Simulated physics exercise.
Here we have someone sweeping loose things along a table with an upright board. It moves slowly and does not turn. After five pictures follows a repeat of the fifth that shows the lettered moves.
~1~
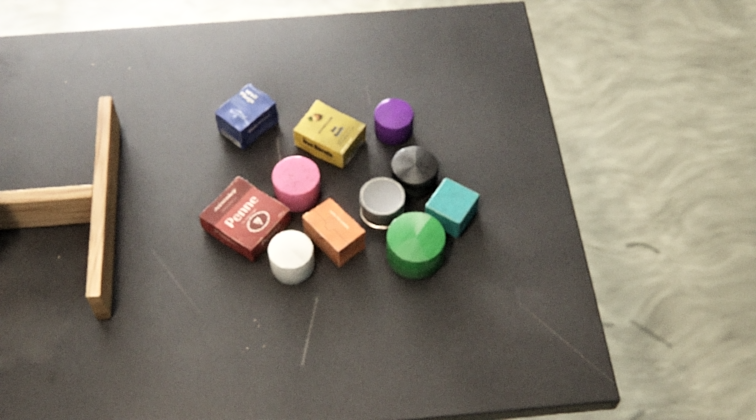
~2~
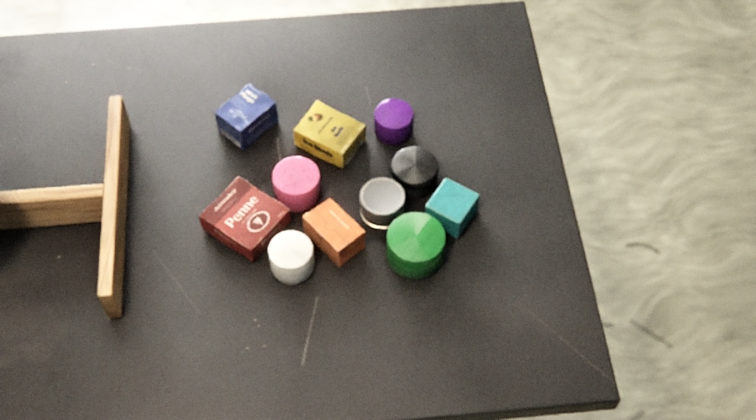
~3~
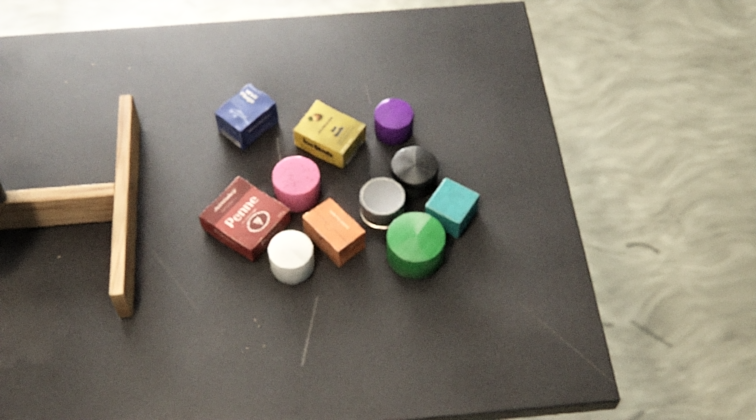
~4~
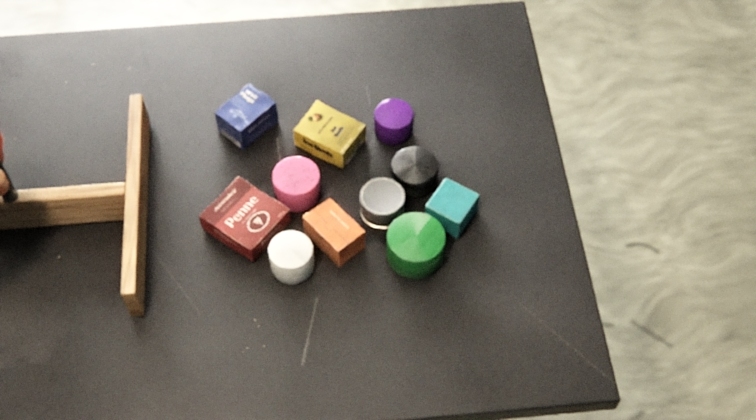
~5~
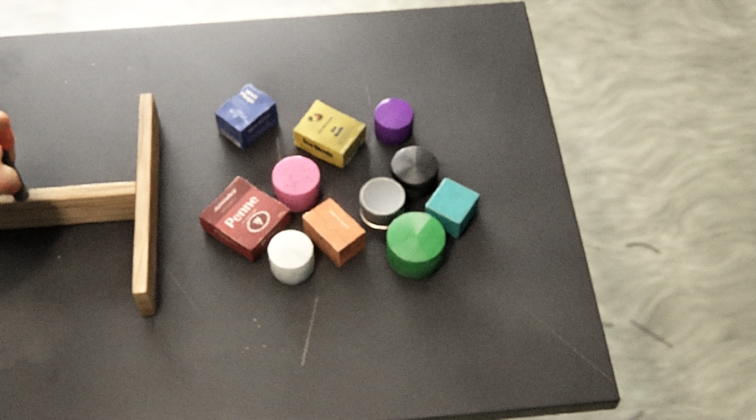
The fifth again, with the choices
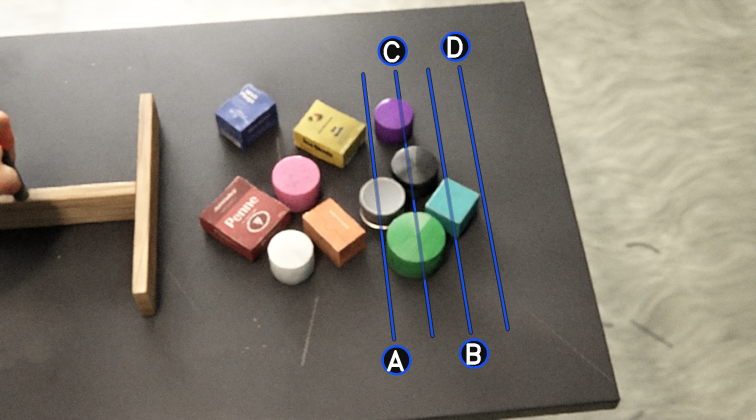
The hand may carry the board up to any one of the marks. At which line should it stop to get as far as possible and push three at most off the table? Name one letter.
No fourth one falls up to D.
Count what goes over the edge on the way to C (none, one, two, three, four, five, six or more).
The count is none.
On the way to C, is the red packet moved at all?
Yes.
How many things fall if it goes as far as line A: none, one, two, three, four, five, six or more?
In all, none.
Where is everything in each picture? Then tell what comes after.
Purple pot (394, 122); green tin (416, 246); black tin (415, 172), in the first picture.
Board (110, 189); pink pot (297, 184), in the second picture.
Board (122, 188); blue box (247, 117), in the third picture.
Board (132, 187); orange box (334, 232), in the fourth picture.
Board (143, 187); yellow packet (330, 134); white tin (292, 257); purple pot (394, 122), in the fifth picture.
On the marked copy, A at (377, 196); B at (448, 190); C at (412, 193); D at (482, 187).
With D. Early on, board (265, 177); blue box (296, 106); white tin (317, 270).
Further on, board (386, 168); turquoise block (519, 202); purple pot (501, 126).
At the end, board (480, 161); green tin over the edge; purple pot over the edge; three fallen.
As for the rest, A is within the limit but short; B is within the limit but short; C is within the limit but short.
